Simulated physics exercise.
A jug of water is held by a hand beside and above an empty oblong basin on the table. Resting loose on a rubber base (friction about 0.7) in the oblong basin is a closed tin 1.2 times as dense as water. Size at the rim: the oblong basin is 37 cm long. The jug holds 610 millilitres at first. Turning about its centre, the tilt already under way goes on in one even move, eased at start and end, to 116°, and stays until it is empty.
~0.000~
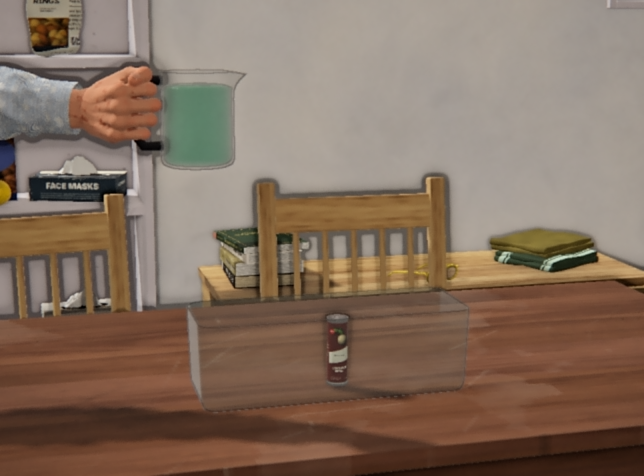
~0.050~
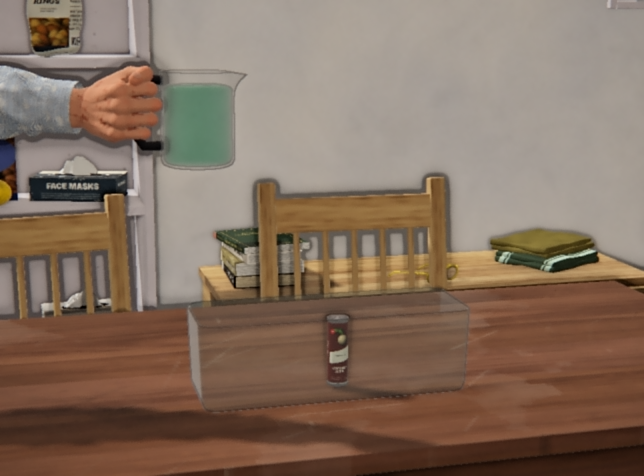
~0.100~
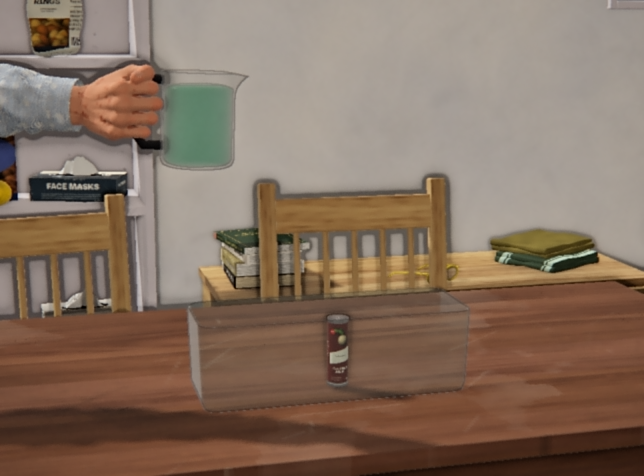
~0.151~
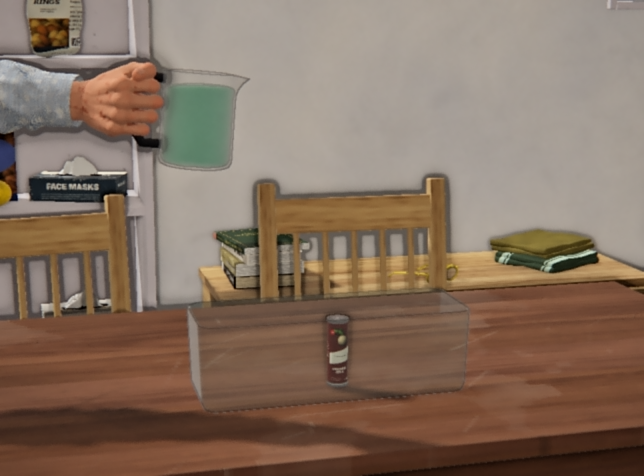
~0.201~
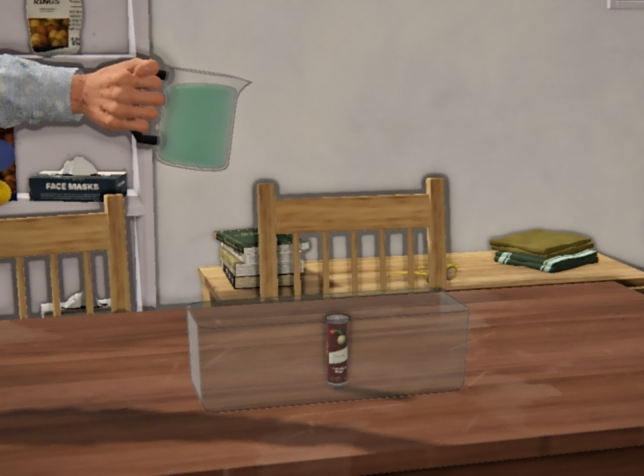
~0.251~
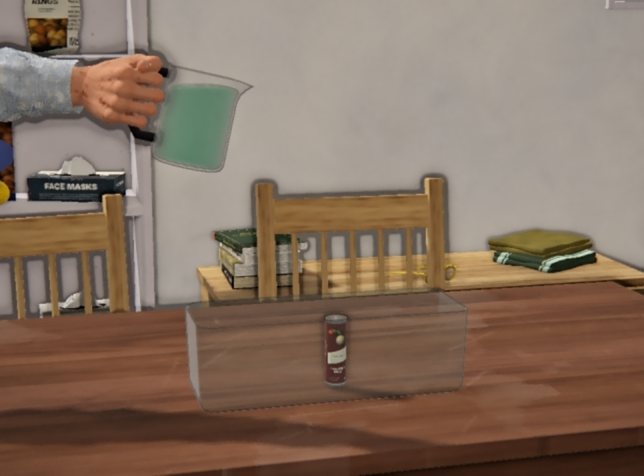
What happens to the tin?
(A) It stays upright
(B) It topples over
B.
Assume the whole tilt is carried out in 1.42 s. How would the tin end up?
Outcome - the tin comes down.
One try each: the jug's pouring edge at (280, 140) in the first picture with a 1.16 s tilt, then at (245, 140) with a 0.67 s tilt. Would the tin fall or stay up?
First it tips over; then it stays on its base.
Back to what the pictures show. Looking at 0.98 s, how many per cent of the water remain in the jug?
Near 20 percent, more or less.
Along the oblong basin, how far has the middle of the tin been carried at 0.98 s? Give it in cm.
Around 5 cm.
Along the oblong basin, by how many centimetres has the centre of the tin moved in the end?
It finishes around 8.0 cm from where it began.
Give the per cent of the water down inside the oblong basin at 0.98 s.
Roughly 44 percent of it.
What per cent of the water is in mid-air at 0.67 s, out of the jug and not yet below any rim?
Some 20 % is the figure.
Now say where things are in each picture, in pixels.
In the first picture, it leans 0°; its right rim is at (246, 73); the water meets the walls at (162, 87) and (232, 86); the oblong basin's rim runs from (193, 317) to (455, 299); the tin's top is at (337, 320).
In the second picture, it leans 1°; its right rim is at (247, 73); the water meets the walls at (162, 86) and (232, 86).
In the third picture, it leans 2°; its right rim is at (249, 75); the water meets the walls at (163, 86) and (234, 87).
In the fourth picture, it leans 5°; its right rim is at (250, 78); the water meets the walls at (164, 87) and (234, 87).
In the fifth picture, it leans 8°; its right rim is at (252, 81); the water meets the walls at (165, 87) and (236, 87).
In the sixth picture, it leans 13°; its right rim is at (254, 85); the water meets the walls at (165, 89) and (239, 89).
By 0.67 s the tilt is 73° and 78 per cent is still to pour; the tin stands where it began.
By 0.98 s the tilt is 110° and 20 per cent is still to pour; the tin lies on its side.
By 1.31 s the tilt is 116° and 0 per cent is still to pour; the tin lies on its side.
By 1.66 s the tilt is 116° and 0 per cent is still to pour; the tin lies on its side.
At rest the tin lies on its side.
